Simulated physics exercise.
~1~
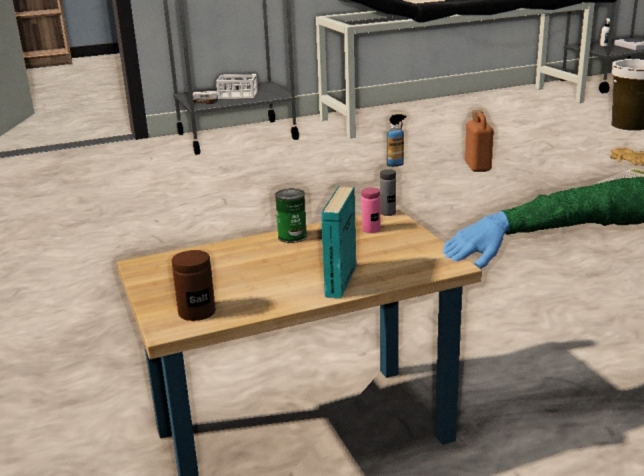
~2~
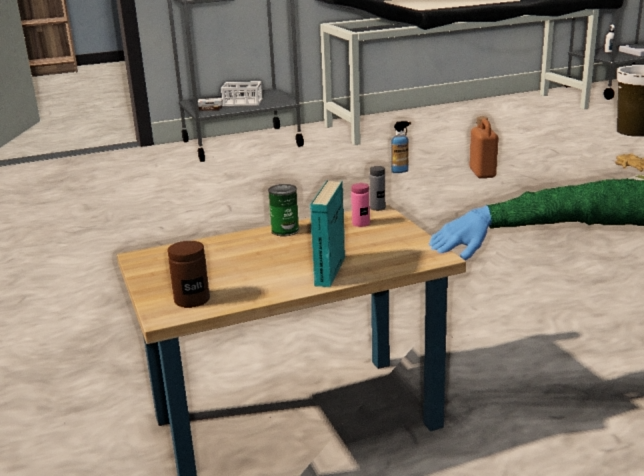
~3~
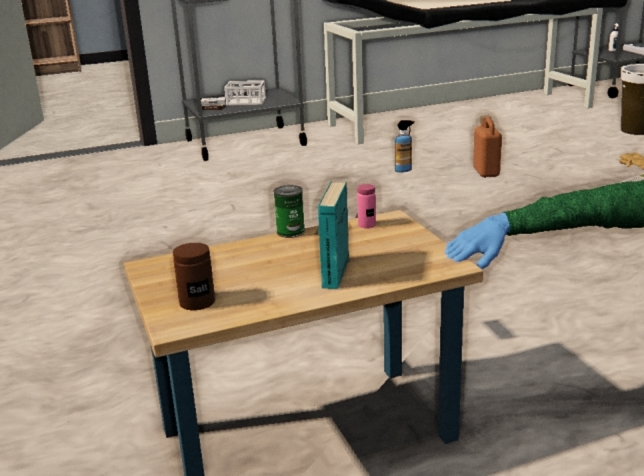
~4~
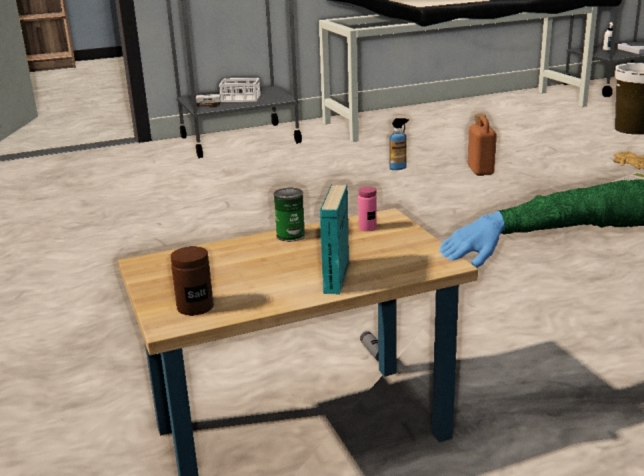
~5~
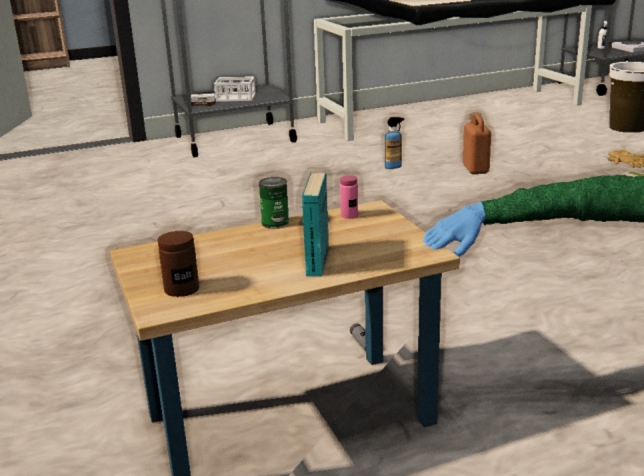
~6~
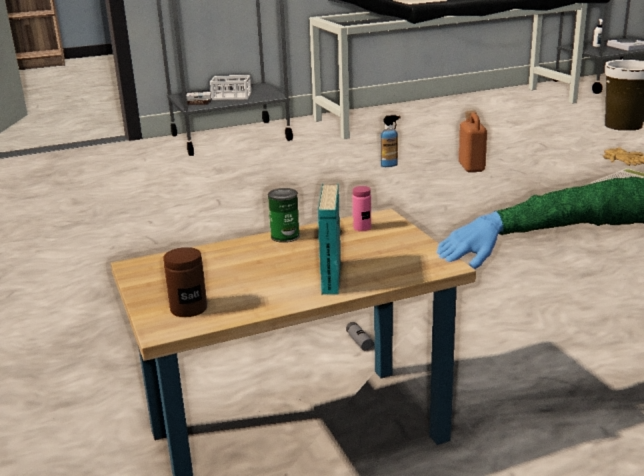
A blue-gloved hand in a green sleeve rested on the right end of a small wooden table as it jolted slightly; the grey shaker dropped off the back and ended lying on the floor, while the book, jar, tin and pink shaker stayed upright.
